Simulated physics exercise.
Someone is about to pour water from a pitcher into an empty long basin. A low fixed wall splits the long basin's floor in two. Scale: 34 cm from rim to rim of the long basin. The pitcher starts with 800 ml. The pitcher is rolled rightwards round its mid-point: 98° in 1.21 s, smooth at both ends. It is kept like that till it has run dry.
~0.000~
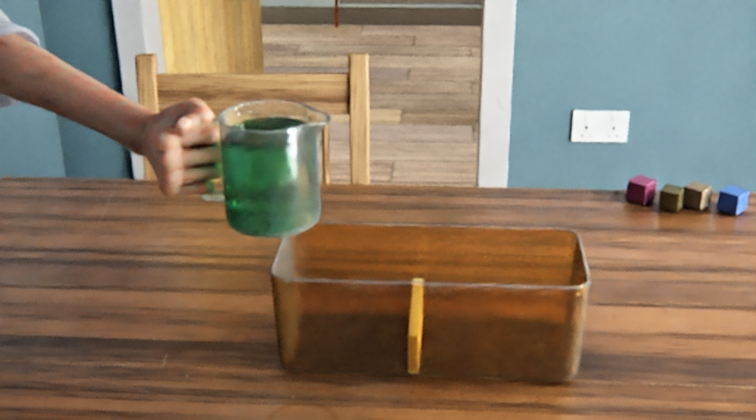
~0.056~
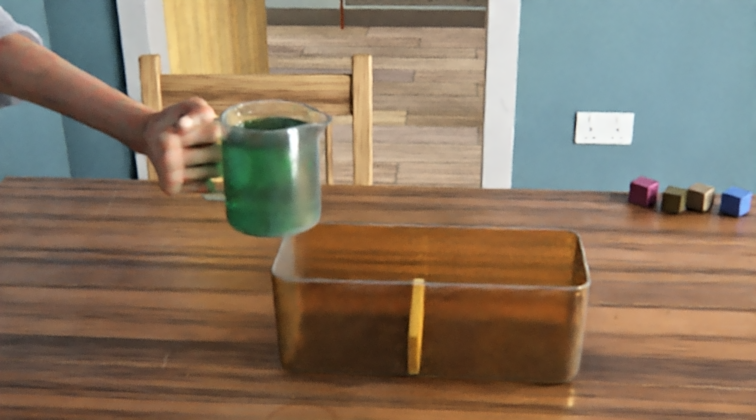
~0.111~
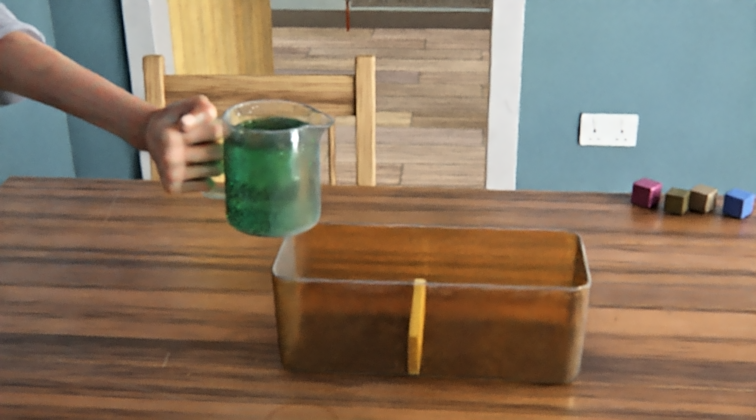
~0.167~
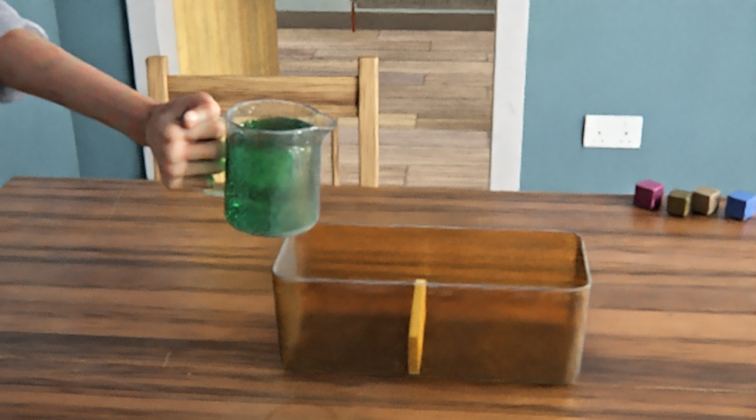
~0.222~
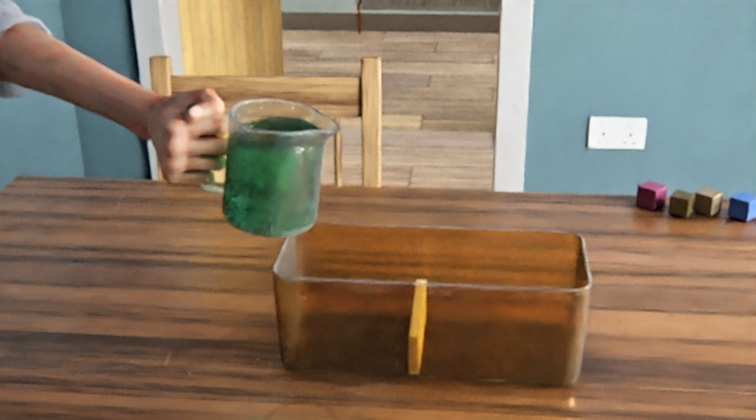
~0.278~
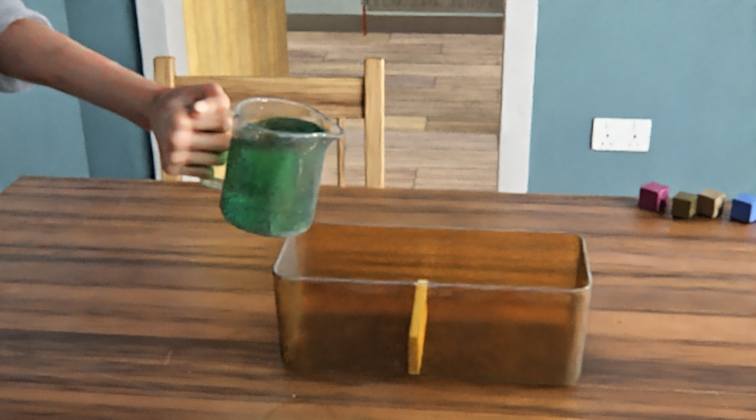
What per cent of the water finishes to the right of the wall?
Roughly 11 per cent is past the wall.
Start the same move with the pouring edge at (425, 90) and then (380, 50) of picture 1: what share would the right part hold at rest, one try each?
In turn about 95 and 95 per cent.
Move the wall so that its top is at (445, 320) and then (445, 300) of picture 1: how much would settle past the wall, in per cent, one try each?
In turn about 10 and 5 per cent.
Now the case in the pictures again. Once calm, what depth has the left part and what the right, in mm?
Some 36 mm on the left and 4 mm on the right.
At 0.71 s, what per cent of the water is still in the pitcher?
Some 84 per cent.
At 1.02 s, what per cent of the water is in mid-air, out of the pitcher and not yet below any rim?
Near 14 in a hundred.
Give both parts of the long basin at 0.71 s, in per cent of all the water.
Near 5 on the left, 0 on the right.
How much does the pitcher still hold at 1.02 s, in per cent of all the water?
Near 38 in a hundred.
Then, 0.71 s in, the tilt is 62° and 84 per cent is still to pour, 5 is left of the wall and 0 right of it.
Then, 1.02 s in, the tilt is 92° and 38 per cent is still to pour, 41 is left of the wall and 8 right of it.
Then, 1.35 s in, the tilt is 98° and 8 per cent is still to pour, 79 is left of the wall and 9 right of it.
Then, 1.71 s in, the tilt is 98° and 1 per cent is still to pour, 86 is left of the wall and 11 right of it.
Finally, 88 per cent lies left of the wall, 11 right of it and 1 outside.
